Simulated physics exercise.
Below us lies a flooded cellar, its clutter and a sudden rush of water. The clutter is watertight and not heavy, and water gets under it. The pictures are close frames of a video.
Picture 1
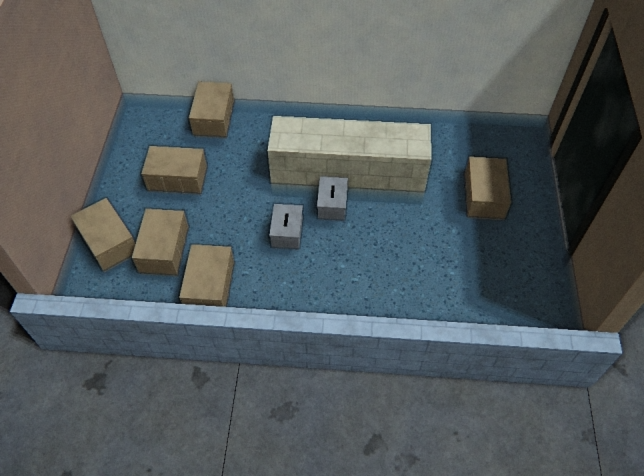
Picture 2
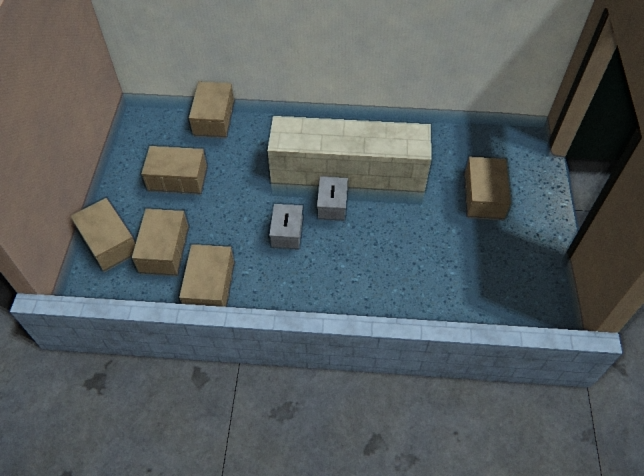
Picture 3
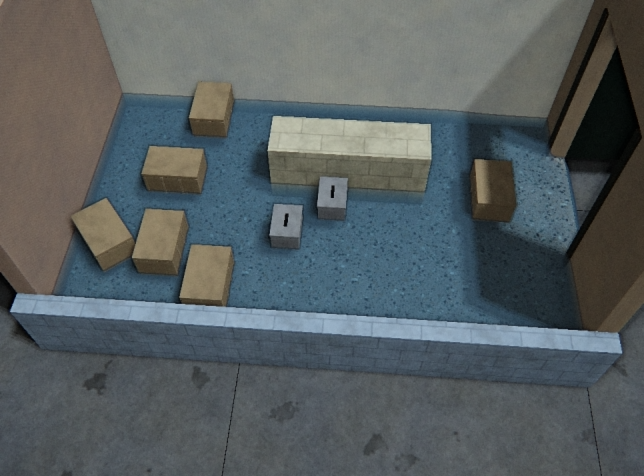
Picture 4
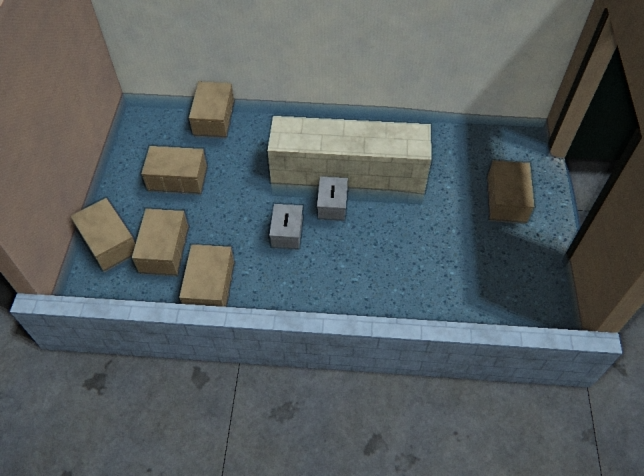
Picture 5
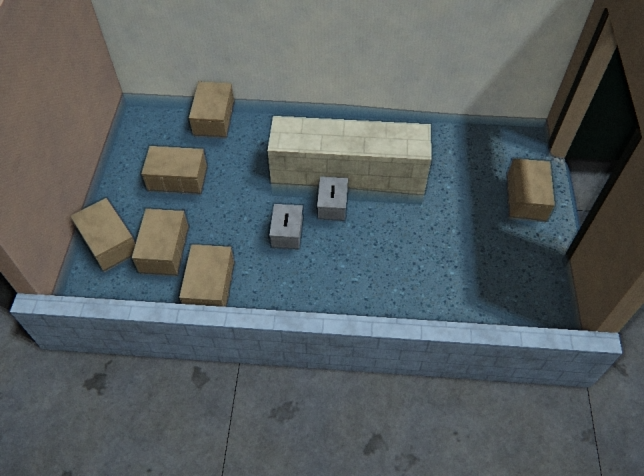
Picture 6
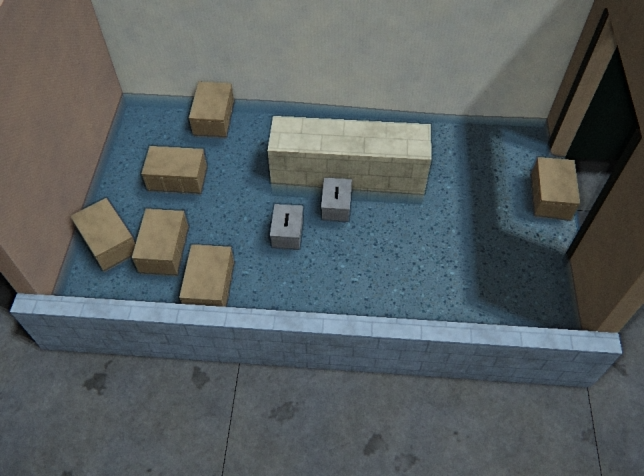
A flooded room with boxes and a long pale block sat mostly still as a dark doorway on the right opened, and then the rightmost brown box drifted right toward the opening.
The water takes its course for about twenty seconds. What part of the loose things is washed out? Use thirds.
Share: From one to two thirds.
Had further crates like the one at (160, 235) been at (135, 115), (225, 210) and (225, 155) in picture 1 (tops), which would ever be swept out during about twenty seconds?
As listed: Inside, yes, left behind.
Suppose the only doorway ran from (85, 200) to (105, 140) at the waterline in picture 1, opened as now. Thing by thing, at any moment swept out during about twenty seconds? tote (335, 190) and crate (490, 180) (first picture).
In turn: Yes, left behind.
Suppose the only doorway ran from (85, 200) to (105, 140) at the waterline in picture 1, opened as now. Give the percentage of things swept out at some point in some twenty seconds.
I make it 90 per cent.
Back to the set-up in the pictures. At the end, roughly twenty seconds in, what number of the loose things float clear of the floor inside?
The number is 3.
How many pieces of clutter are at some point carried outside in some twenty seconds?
That makes 4.
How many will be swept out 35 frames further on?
That makes 3.
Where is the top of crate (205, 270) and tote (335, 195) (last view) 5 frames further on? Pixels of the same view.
Roughly at (240, 277) and (406, 197).
A moment on, 1 of 8 are out; 7 afloat.
Next, 2 of 8 are out; 6 afloat.
Later, 3 of 8 are out; 5 afloat.
In the end, 4 of 8 are out; 3 afloat.
